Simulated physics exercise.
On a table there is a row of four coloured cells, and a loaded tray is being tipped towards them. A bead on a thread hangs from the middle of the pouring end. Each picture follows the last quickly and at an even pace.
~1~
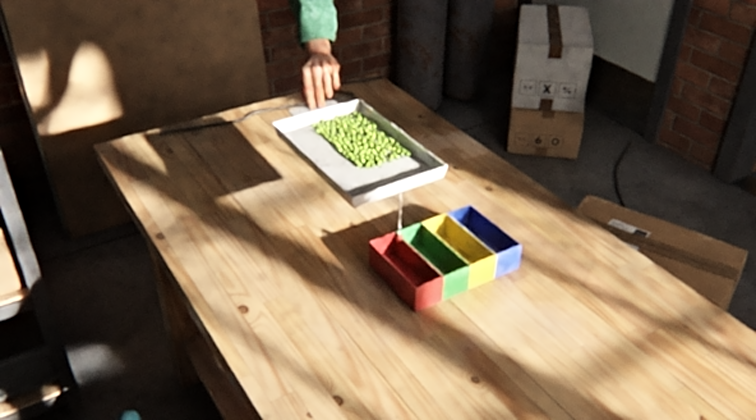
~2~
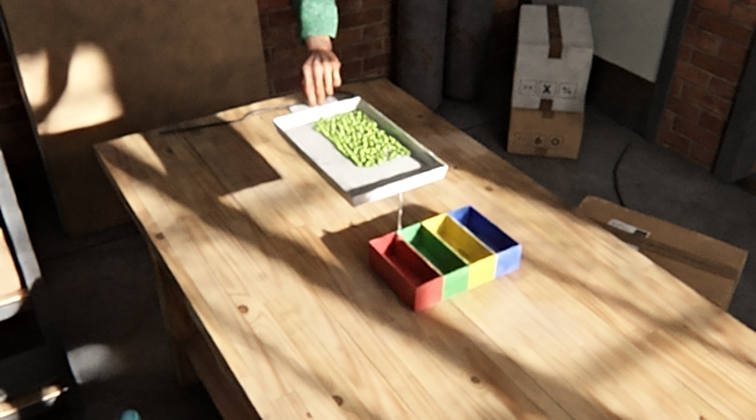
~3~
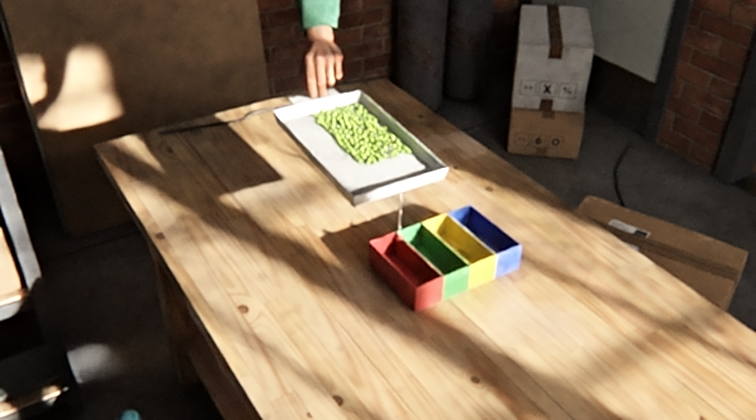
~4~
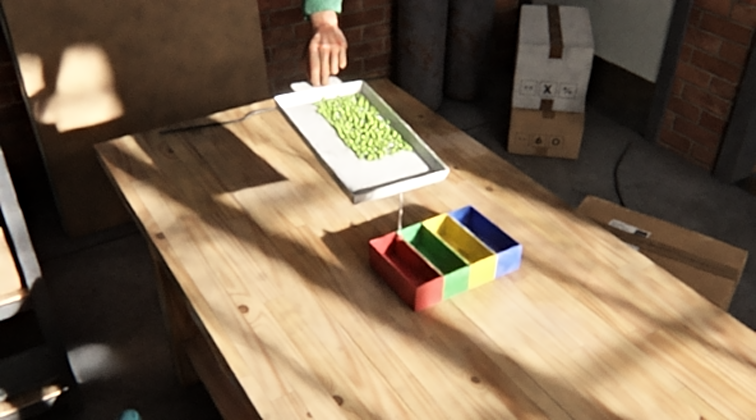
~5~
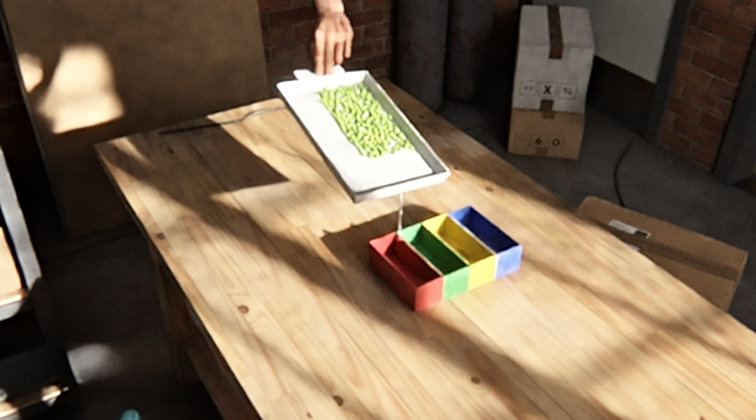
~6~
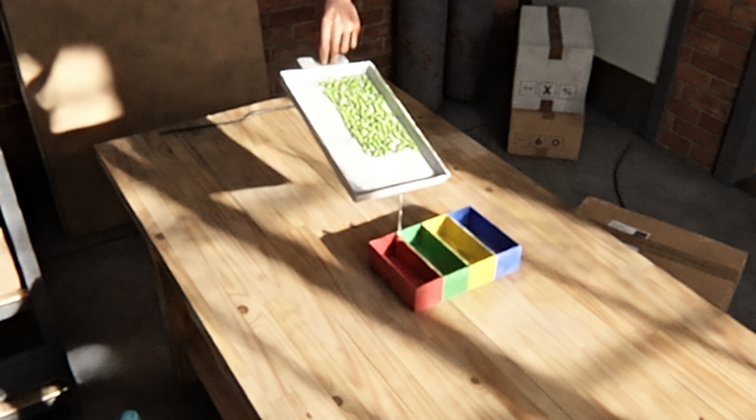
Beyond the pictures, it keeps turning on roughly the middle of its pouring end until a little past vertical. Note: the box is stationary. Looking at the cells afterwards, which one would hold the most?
The yellow cell would hold the most.
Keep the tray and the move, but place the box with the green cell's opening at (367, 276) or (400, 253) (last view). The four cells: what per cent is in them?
Close to 10 per cent, followed by close to 90 per cent.
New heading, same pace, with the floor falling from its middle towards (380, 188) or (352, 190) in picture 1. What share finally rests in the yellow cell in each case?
In turn, 0 percent and then 0 percent.
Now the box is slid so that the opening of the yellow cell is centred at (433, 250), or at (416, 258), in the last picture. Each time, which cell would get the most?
Blue; that blue cell.
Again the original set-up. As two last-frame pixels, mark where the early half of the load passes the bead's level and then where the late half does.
I'd place the first part at (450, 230) and the rest at (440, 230).
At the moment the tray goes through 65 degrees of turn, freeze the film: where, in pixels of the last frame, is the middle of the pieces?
Its middle sits at about pixel (431, 183).
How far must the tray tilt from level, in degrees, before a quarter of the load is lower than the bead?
At some 75 degrees.
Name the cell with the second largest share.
Second is green.
Shortly afterwards, tray tipped steeply; the bulk on the tray; only a few in the yellow cell; only a few in the green cell; only a few in the blue cell; near a quarter falling or outside the box.
Next, tray tipped past a quarter turn; near a third on the tray; near a third in the yellow cell; a little in the green cell; only a few in the blue cell; only a few in the red cell; a little falling or outside the box.
Some moments later, tray tipped past a quarter turn; near two thirds in the yellow cell; near a third in the green cell; only a few in the blue cell; only a few in the red cell; only a few falling or outside the box.
In the end, tray tipped past a quarter turn; near two thirds in the yellow cell; near a third in the green cell; only a few in the blue cell; only a few in the red cell; only a few outside the box.
